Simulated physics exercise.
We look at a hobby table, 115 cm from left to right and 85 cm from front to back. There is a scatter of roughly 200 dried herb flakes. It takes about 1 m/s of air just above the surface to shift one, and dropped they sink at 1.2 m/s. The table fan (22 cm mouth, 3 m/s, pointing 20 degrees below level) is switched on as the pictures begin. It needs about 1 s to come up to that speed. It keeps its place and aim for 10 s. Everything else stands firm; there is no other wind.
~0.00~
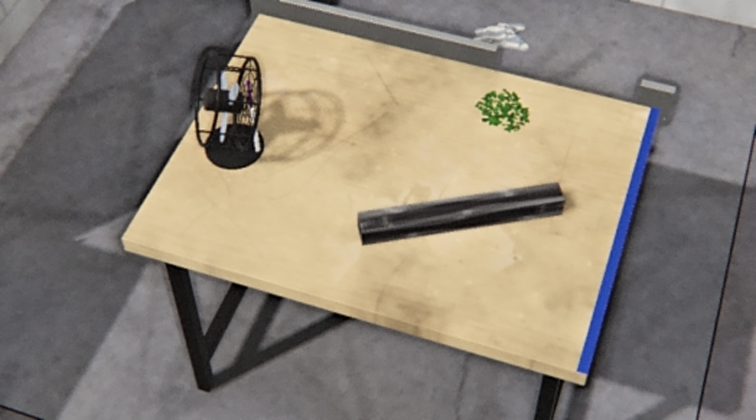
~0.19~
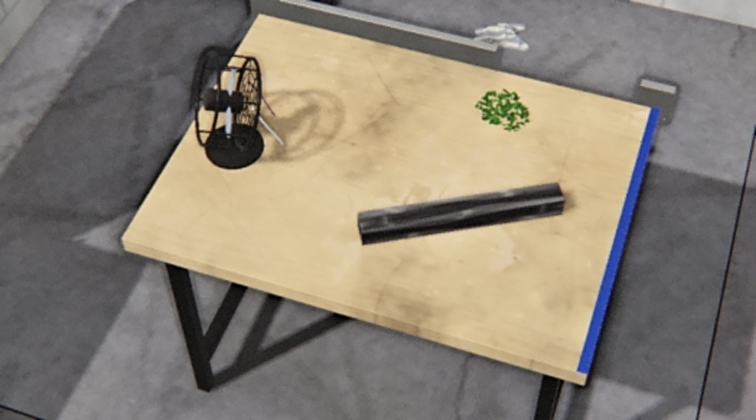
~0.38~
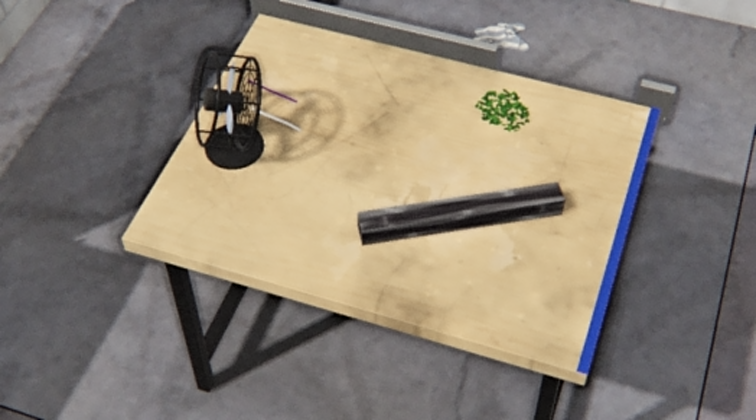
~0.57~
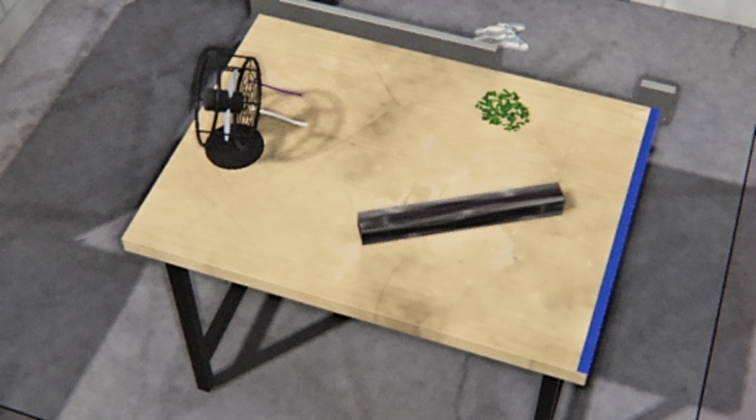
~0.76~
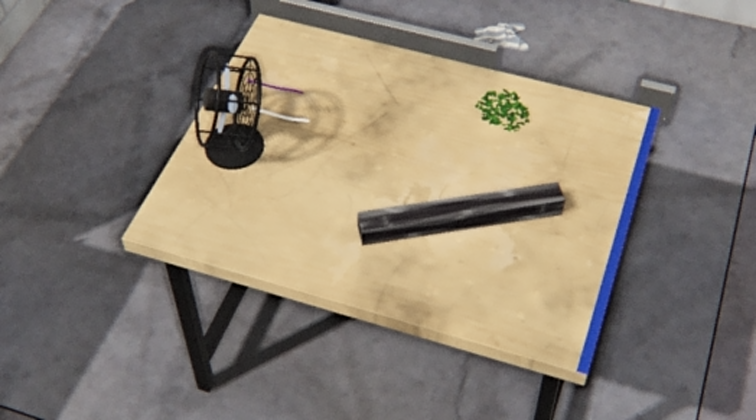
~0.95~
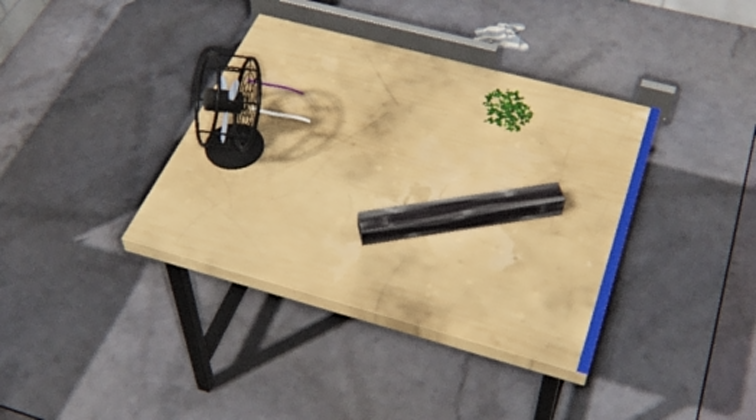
A black caged table fan starts up at the left of a pale wooden hobby table, seen from above at an angle by a still camera. A dark plank lies right of centre, green flakes sit in a small patch near the upper right, and a blue strip edges the right side. Two thin streamers lift and stretch rightward from the fan, then the flakes spread slightly.
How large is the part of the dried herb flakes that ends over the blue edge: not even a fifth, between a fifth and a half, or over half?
The share over the blue edge is from a fifth to a half.
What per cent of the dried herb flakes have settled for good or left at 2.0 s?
Some 100 per cent.
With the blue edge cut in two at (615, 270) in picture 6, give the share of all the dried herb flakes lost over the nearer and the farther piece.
About 0 % nearer and 80 % farther.
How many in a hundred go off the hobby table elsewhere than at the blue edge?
Some 60 per cent.
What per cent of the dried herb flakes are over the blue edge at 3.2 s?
Some 40 per cent.
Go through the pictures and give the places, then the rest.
In the first frame, the middle of the dried herb flakes is near (504, 110), none has stirred yet and the mouth of the table fan is at (227, 101).
In the second frame, the middle of the dried herb flakes is near (504, 108), none has stirred yet and the blue edge is centred on (627, 230).
In the third frame, the middle of the dried herb flakes is near (504, 108), none has stirred yet and the top of a plank is at (462, 206).
In the fourth frame, the middle of the dried herb flakes is near (504, 108) and none has stirred yet.
In the fifth frame, the middle of the dried herb flakes is near (504, 108) and none has stirred yet.
In the sixth frame, the middle of the dried herb flakes is near (507, 108), the farthest in sight from the table fan is at (531, 112) and about 15 % have left their places.
After 2.0 s, 37 % are over the blue edge; 100 % have settled or left.
After 3.2 s, 37 % are over the blue edge; 100 % have settled or left.
After 5.5 s, 37 % are over the blue edge; 100 % have settled or left.
After 10.0 s, at the end, 37 % are over the blue edge.
